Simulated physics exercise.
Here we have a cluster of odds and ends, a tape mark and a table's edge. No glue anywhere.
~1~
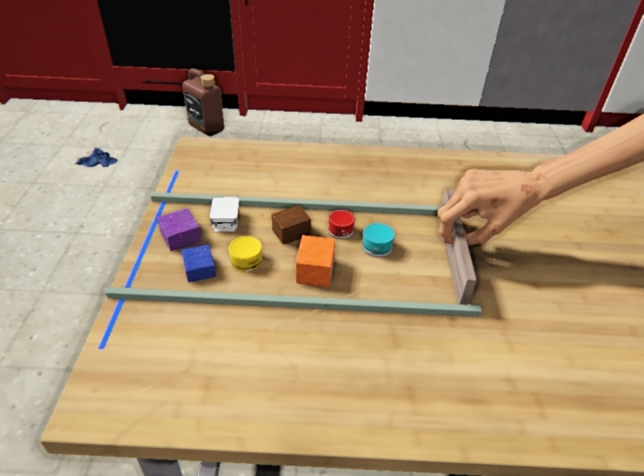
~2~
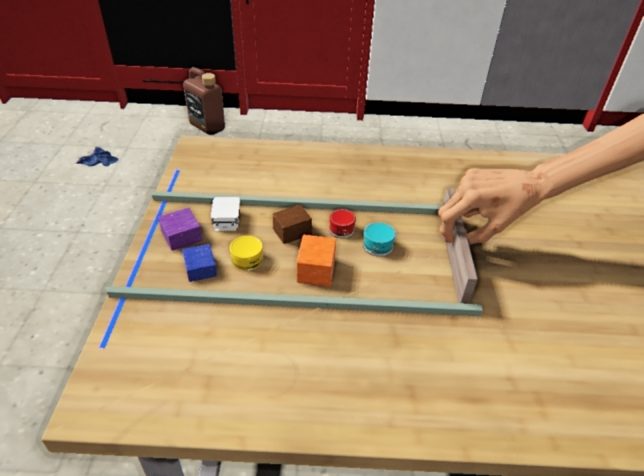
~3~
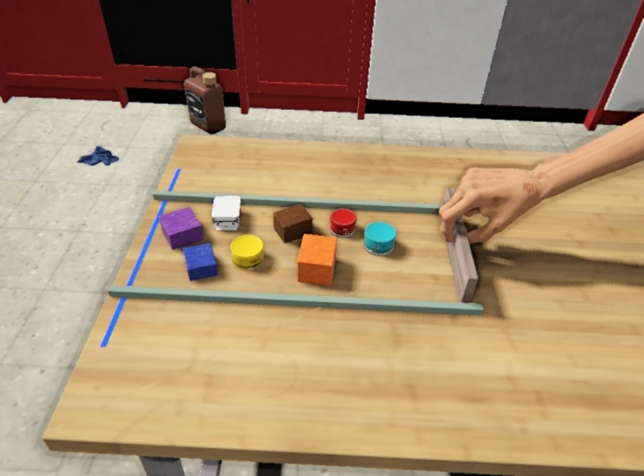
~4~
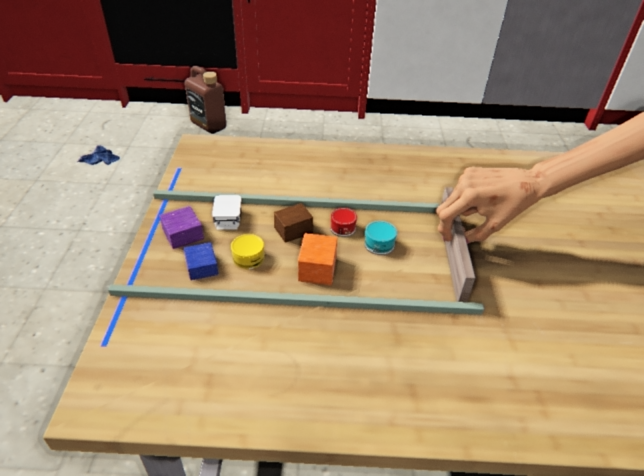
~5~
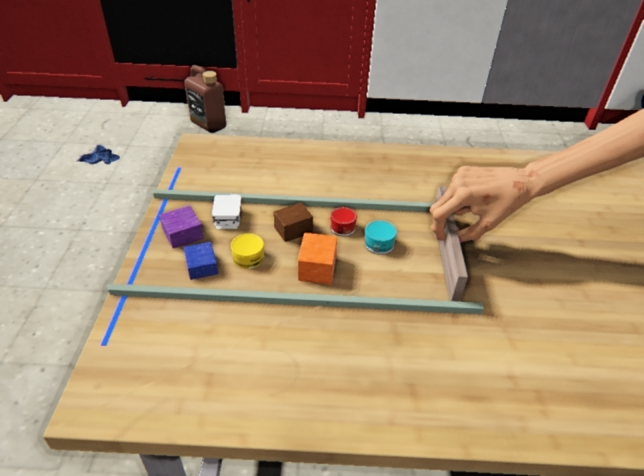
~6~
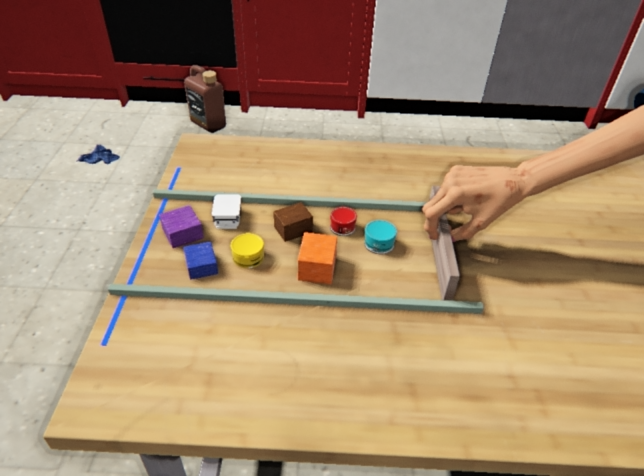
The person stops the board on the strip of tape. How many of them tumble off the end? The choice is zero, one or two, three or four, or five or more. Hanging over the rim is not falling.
In the end the number that fall off is five or more.
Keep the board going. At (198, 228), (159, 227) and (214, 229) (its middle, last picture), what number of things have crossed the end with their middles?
It would be 1, 5 and 0.
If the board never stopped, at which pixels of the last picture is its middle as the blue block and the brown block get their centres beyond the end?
For the blue block at (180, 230), for the brown block at (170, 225).
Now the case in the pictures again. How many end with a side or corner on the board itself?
That makes 2.
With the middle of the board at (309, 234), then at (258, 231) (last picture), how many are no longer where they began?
The counts are 4 and 7.
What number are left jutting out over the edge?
Overhanging: 2.
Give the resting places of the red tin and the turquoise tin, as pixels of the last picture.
The red tin stops around (147, 204); the turquoise tin around (134, 228).
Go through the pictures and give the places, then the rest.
The first picture shows purple block (179, 229); blue block (199, 263); white case (225, 215); board (456, 244); tape (146, 243).
The second picture shows blue block (200, 262); brown block (292, 224).
The third picture shows white case (227, 214); red tin (343, 223).
The fourth picture shows purple block (182, 227); board (455, 242).
The fifth picture shows blue block (201, 260); yellow tub (248, 251).
The sixth picture shows purple block (182, 226); blue block (201, 260); white case (227, 212); board (441, 240); tape (148, 240).
A little later, none off yet; purple block at rest near (182, 226); blue block at rest near (201, 260); white case at rest near (227, 212).
Next, none off yet; purple block shifted a little near (170, 228); blue block shifted about its own width near (167, 267); white case shifted about its own width near (193, 207).
When it is over, the number that fall off is five or more; down, orange block, brown block, yellow tub, white case, blue block and purple block.
